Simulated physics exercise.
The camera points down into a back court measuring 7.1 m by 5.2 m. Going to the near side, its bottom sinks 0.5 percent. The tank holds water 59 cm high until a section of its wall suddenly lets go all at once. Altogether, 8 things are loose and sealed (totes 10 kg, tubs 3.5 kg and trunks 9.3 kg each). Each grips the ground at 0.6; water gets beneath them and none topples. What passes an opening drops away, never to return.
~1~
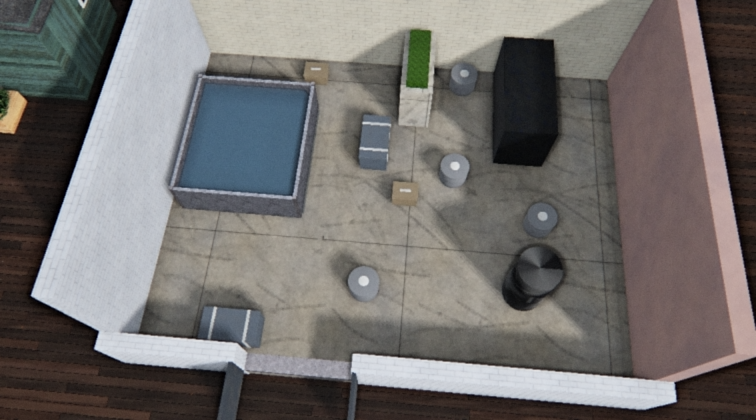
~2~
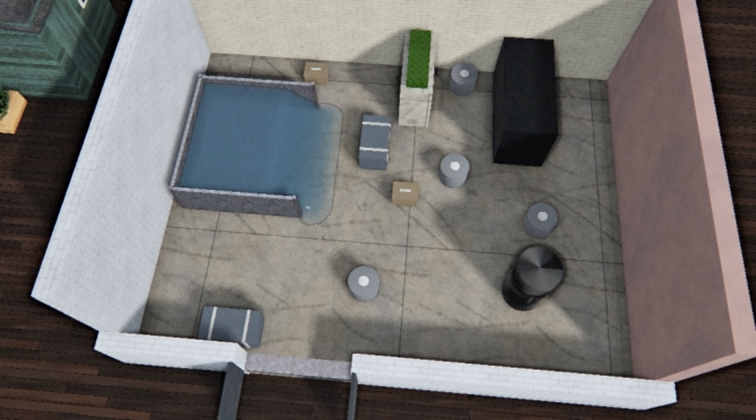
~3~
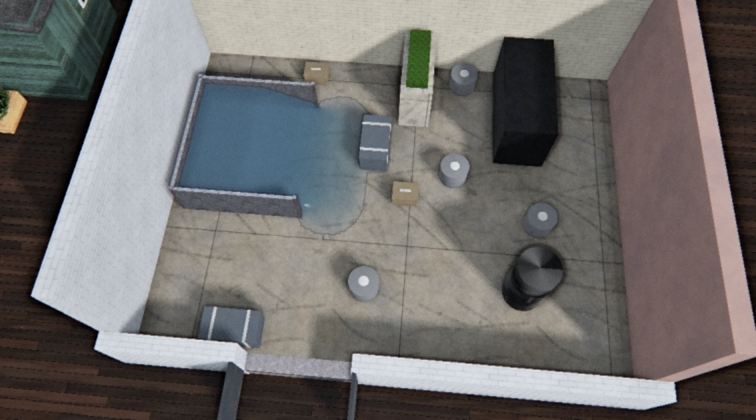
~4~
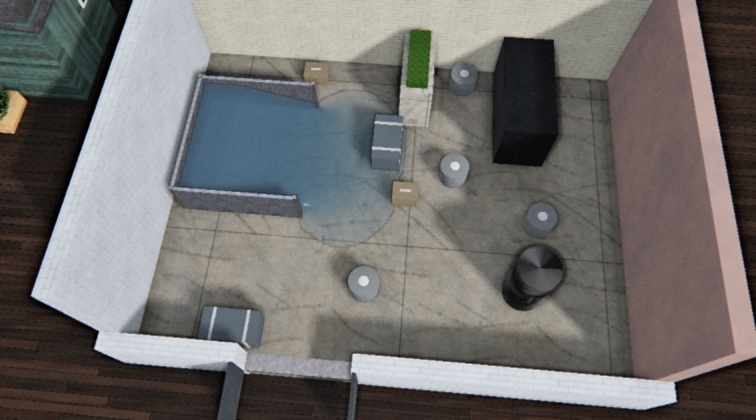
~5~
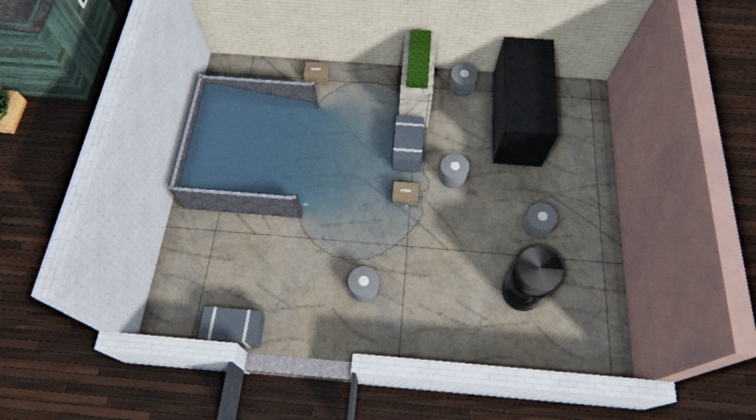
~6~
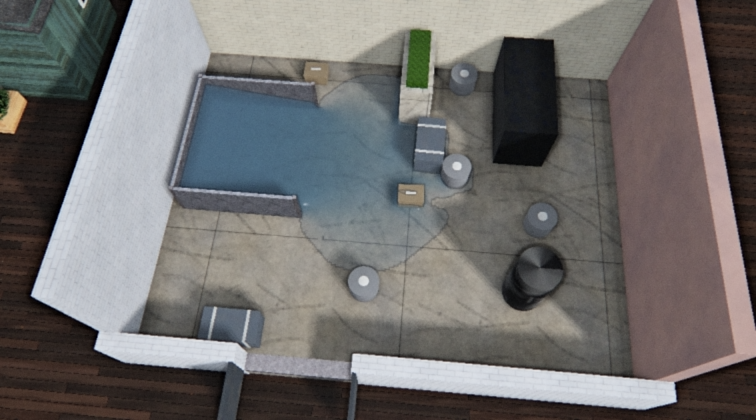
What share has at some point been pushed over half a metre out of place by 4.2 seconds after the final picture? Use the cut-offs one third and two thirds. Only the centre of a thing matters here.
Two thirds or more.
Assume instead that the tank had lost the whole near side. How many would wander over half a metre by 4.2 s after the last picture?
The count would be 2.
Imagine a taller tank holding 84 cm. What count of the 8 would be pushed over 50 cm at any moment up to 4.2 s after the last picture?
In that case 7 of them.
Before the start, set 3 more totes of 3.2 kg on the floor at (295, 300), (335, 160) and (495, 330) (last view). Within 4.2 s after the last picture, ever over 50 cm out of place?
The first comes out within the limit, the second beyond the limit, the third beyond the limit.
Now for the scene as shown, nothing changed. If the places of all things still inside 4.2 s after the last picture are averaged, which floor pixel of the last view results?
It sits at about (453, 236).
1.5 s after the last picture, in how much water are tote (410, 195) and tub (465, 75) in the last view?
Around 8 cm and 4 cm.
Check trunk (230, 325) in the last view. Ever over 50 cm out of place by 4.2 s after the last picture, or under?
The answer is smaller.
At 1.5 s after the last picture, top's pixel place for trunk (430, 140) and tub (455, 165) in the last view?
First near (487, 155), second near (612, 176).
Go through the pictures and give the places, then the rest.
In the first picture, a trunk at (375, 136), on the bottom; a tote at (405, 191), on the bottom; water covers 3.4 m2; 0 of 8 have shifted.
In the second picture, a trunk at (375, 136), on the bottom; a tote at (405, 191), on the bottom; 4.4 m2 under water; 0 of 8 have shifted.
In the third picture, a trunk at (375, 136) rests on the ground; a tote at (405, 191), on the bottom; 5.6 m2 under water; 0 of 8 have shifted.
In the fourth picture, a trunk at (388, 136) rests on the ground, 20 cm from its start; a tote at (405, 191), on the bottom; 7.0 m2 under water; 1 of 8 have shifted.
In the fifth picture, a trunk at (409, 137), on the bottom, 54 cm from its start; a tote at (406, 191), on the bottom; 8.4 m2 under water; 1 of 8 have shifted.
In the sixth picture, a trunk at (431, 139) rests on the ground, 89 cm from its start; a tote at (411, 193), on the bottom, 10 cm from its start; water covers 9.9 m2; 2 of 8 have shifted.
Then, 0.4 s after the last picture 3 of 8 are over 50 cm from their spots; 0 afloat.
Then, 1.5 s after the last picture 5 of 8 are over 50 cm from their spots; 3 afloat.
Then, 2.8 s after the last picture 7 of 8 are over 50 cm from their spots; 4 afloat.
Then, 4.2 s after the last picture 7 of 8 are over 50 cm from their spots, and 7 have been at some point; 6 afloat.
